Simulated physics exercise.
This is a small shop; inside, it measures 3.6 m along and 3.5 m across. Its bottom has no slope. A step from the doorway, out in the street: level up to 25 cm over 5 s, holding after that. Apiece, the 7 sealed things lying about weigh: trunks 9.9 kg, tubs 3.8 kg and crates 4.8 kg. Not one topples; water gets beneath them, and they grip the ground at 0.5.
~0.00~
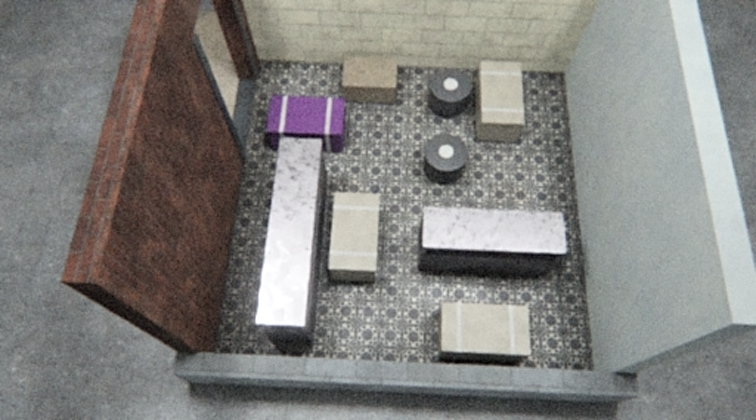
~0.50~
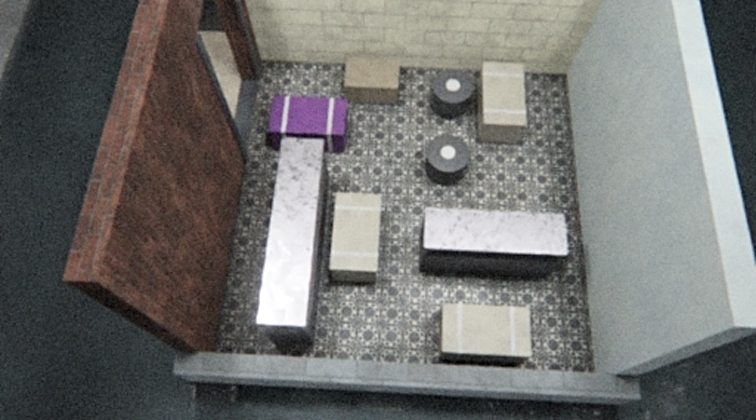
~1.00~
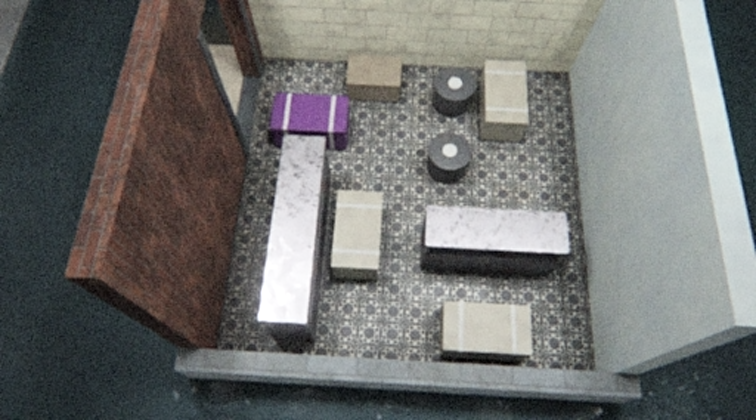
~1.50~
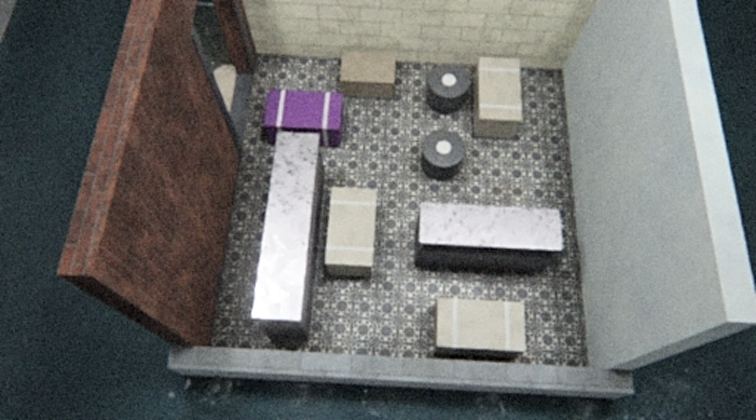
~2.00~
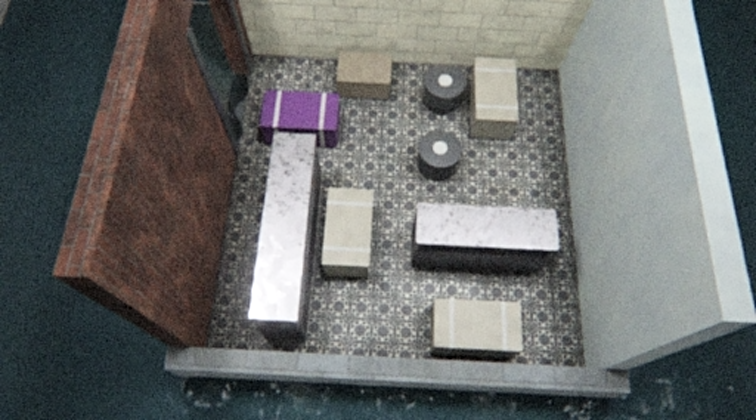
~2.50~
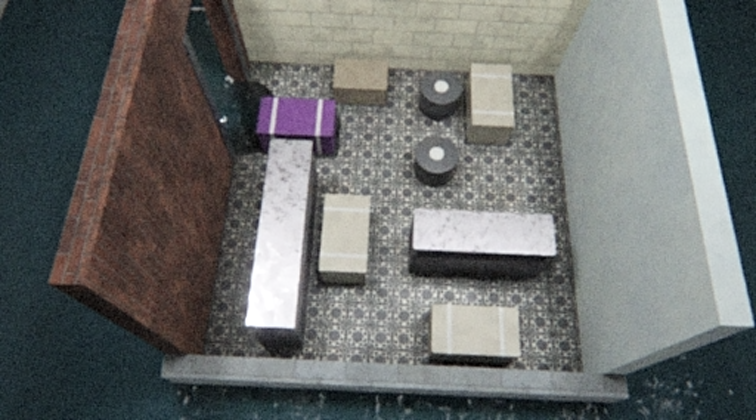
The clip shows a small tiled shop from above, holding a purple trunk, crates, tubs and long counters, as dark water surrounds it outside and then begins entering at the doorway beside the trunk, while the objects stay put.
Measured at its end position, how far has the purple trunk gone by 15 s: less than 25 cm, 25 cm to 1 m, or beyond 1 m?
Displacement: Large.
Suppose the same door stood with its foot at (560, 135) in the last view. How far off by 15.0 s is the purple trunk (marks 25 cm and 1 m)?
Purple trunk: Drifts slightly.
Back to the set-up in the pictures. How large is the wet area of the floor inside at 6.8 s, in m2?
About 9.0 m2 is covered.
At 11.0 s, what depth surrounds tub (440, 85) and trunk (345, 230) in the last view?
Close to 16 and 11 centimetres.
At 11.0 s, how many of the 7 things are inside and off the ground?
By my count, 7.
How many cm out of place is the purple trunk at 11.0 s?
Roughly 140 centimetres by that point.
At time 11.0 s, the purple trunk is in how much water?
About 11 cm.
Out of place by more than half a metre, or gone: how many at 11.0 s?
The count is 6.
After 3.5 s the purple trunk is near (320, 121), 0.3 m from its start, aground; 0 afloat.
After 6.8 s the purple trunk is near (500, 180), 2.2 m from its start, afloat; 5 afloat.
After 11.0 s the purple trunk is near (400, 197), 1.5 m from its start, afloat; 7 afloat.
After 15.0 s the purple trunk is near (400, 180), 1.4 m from its start, afloat; 7 afloat.
